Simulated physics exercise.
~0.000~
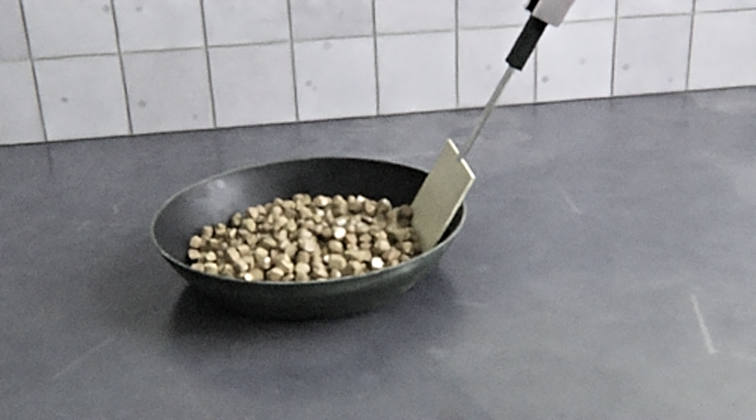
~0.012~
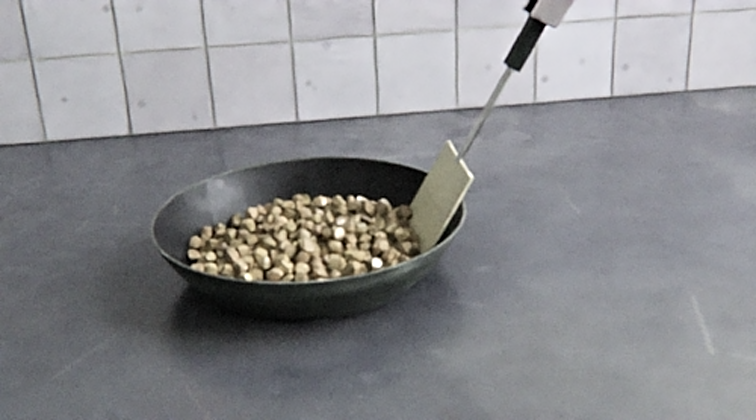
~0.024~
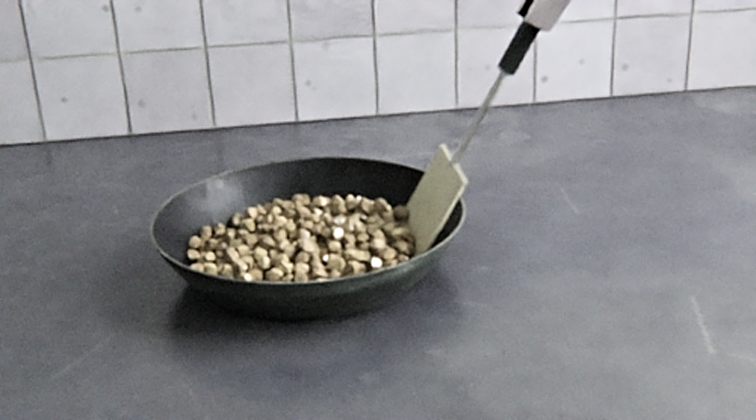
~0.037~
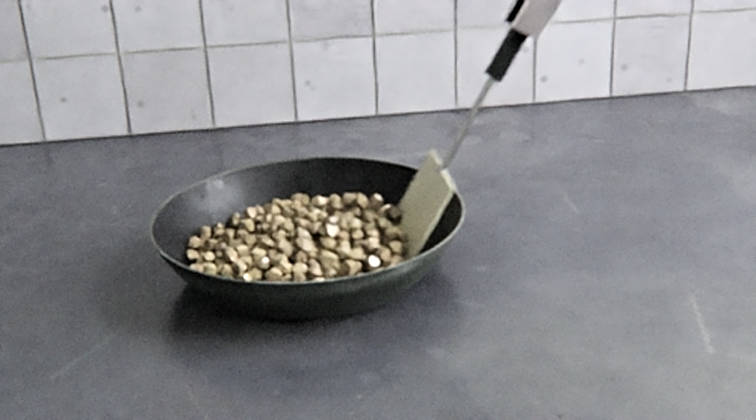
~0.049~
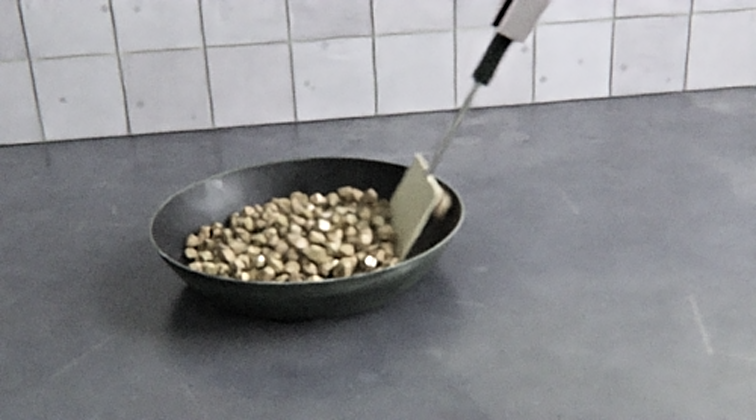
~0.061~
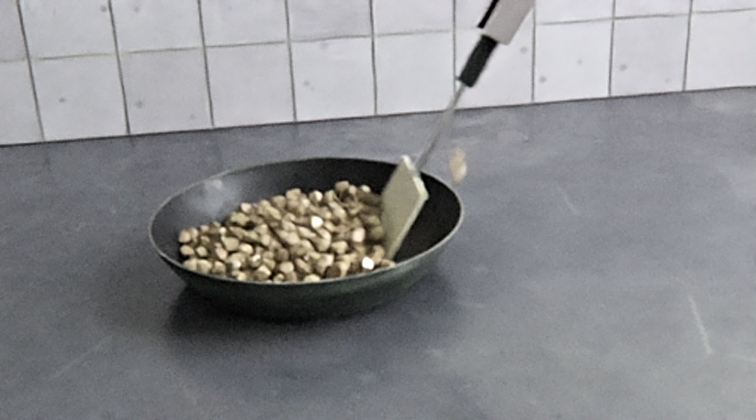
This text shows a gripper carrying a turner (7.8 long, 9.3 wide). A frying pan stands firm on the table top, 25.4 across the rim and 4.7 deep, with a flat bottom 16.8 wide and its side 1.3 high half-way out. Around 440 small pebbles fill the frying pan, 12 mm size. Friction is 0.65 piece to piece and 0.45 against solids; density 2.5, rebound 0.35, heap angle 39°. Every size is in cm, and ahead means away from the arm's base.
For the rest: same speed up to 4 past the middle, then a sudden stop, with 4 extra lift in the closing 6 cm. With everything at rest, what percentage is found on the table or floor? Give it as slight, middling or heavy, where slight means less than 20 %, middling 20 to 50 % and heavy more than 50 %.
Slight.
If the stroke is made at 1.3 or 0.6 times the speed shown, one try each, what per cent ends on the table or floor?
10 and 0 %.
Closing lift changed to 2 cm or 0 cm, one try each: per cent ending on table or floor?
About 5 and 0 per cent.
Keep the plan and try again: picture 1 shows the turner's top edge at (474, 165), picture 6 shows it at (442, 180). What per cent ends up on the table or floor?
0 %.
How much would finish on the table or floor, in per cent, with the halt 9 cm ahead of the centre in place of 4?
That would give close to 35 per cent.
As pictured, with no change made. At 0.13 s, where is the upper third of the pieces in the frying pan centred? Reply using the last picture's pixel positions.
Centre: Roughly (255, 222) in the last picture.
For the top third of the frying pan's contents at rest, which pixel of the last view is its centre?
The middle lies somewhere around (210, 233).
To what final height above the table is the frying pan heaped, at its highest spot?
6.0 cm.
After 0.09 s, sloping 60°, highest piece 17 above the table; 434 in the frying pan, 2 on the blade or in flight.
After 0.13 s, sloping 60°, highest piece 25 above the table; 434 in the frying pan, 2 on the blade or in flight.
After 0.34 s, sloping 60°, highest piece 51 above the table; 400 in the frying pan, 31 on the table or floor, 5 on the blade or in flight.
After 1.39 s, sloping 60°, highest piece 6 above the table; 399 in the frying pan, 37 on the table or floor.
At rest, 399 in the frying pan, 37 on the table or floor. That is 8 % on the table or floor.
